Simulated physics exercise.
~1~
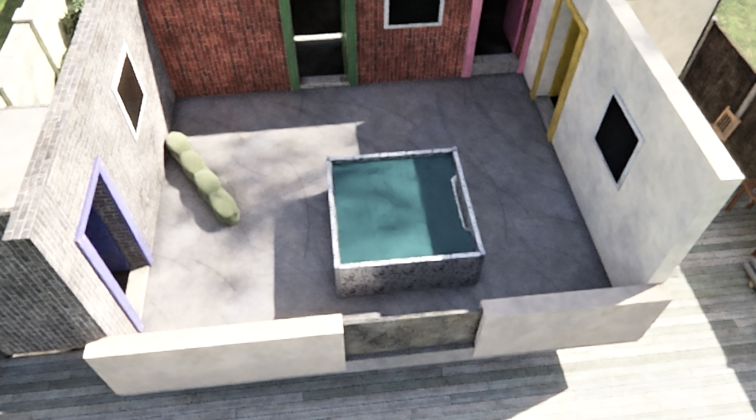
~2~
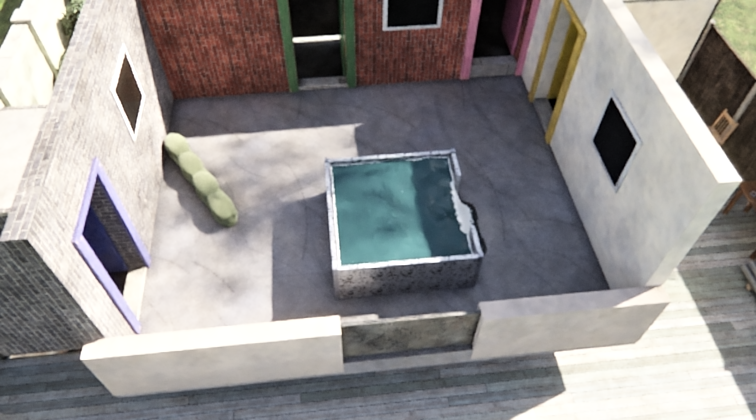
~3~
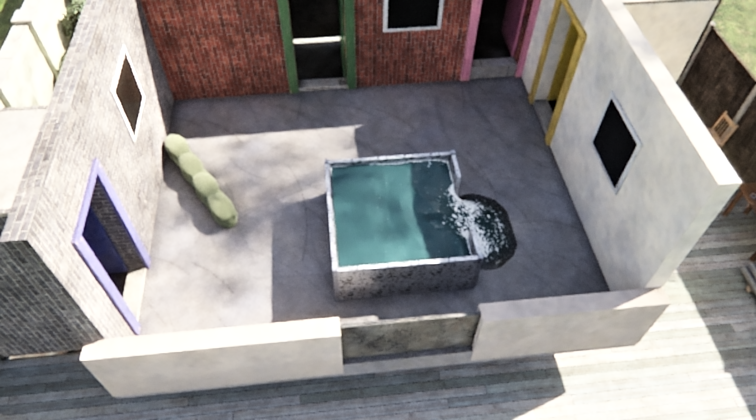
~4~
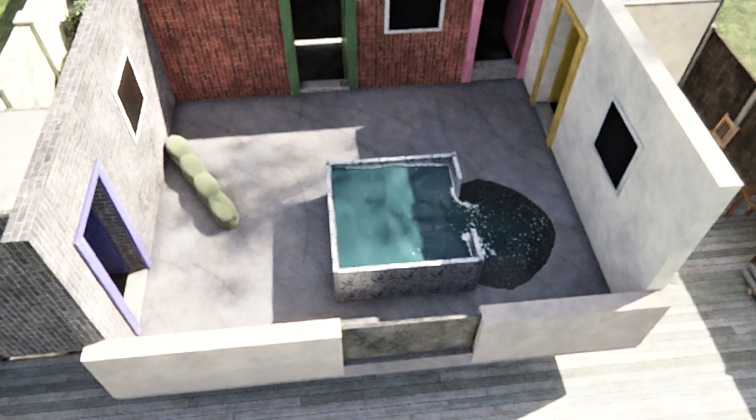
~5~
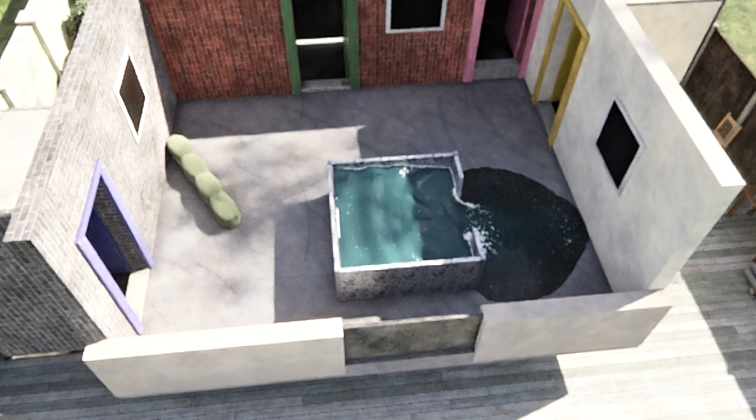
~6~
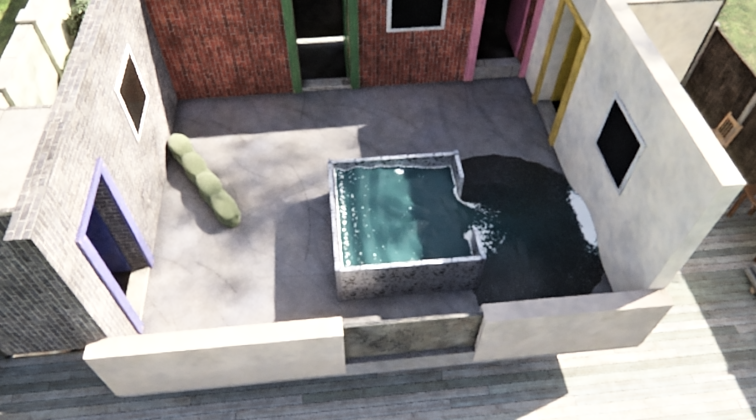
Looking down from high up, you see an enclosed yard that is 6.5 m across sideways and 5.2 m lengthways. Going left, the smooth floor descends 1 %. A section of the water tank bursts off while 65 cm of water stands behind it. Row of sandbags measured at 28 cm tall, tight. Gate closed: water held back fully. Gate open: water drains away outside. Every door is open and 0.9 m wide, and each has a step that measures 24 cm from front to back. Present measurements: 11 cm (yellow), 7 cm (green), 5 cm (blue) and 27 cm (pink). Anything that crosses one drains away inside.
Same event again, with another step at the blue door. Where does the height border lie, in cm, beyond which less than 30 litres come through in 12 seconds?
It lies at roughly 8.5 cm.
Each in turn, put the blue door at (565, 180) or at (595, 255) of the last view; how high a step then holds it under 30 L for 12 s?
In turn: About 20 cm, about 23 cm.
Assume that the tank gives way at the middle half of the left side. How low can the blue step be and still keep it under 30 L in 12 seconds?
About 23 centimetres.
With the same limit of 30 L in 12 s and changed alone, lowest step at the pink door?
At pink, roughly 16 cm.
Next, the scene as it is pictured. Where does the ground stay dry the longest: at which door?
Blue, last of all.
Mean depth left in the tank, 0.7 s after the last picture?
Averaged depth comes out at about 44 cm.
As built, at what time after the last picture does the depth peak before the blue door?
Peak time: Around 4.5 s.
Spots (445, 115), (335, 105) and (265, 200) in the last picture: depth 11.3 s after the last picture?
Close to 4, 3 and 8 cm, one after the other.
Then, 0.7 s after the last picture water covers 20 % of the floor, deepest (44 cm) near (625, 320); it has not reached the blue door.
Then, 2.3 s after the last picture water covers 35 % of the floor, deepest (26 cm) near (625, 320); it has not reached the blue door.
Then, 11.3 s after the last picture water covers 95 % of the floor, deepest (14 cm) near (318, 350); 10 cm at the blue door, 105 litres in over its 5 cm step.
At the blue door as built, the water peaked near 12 cm, 4.5 s after the last picture.
With a step of 7 cm, 60 litres would have come in within the 12 s; with 9.5 cm, 18 litres. So under 30 litres takes about 8.5 cm.
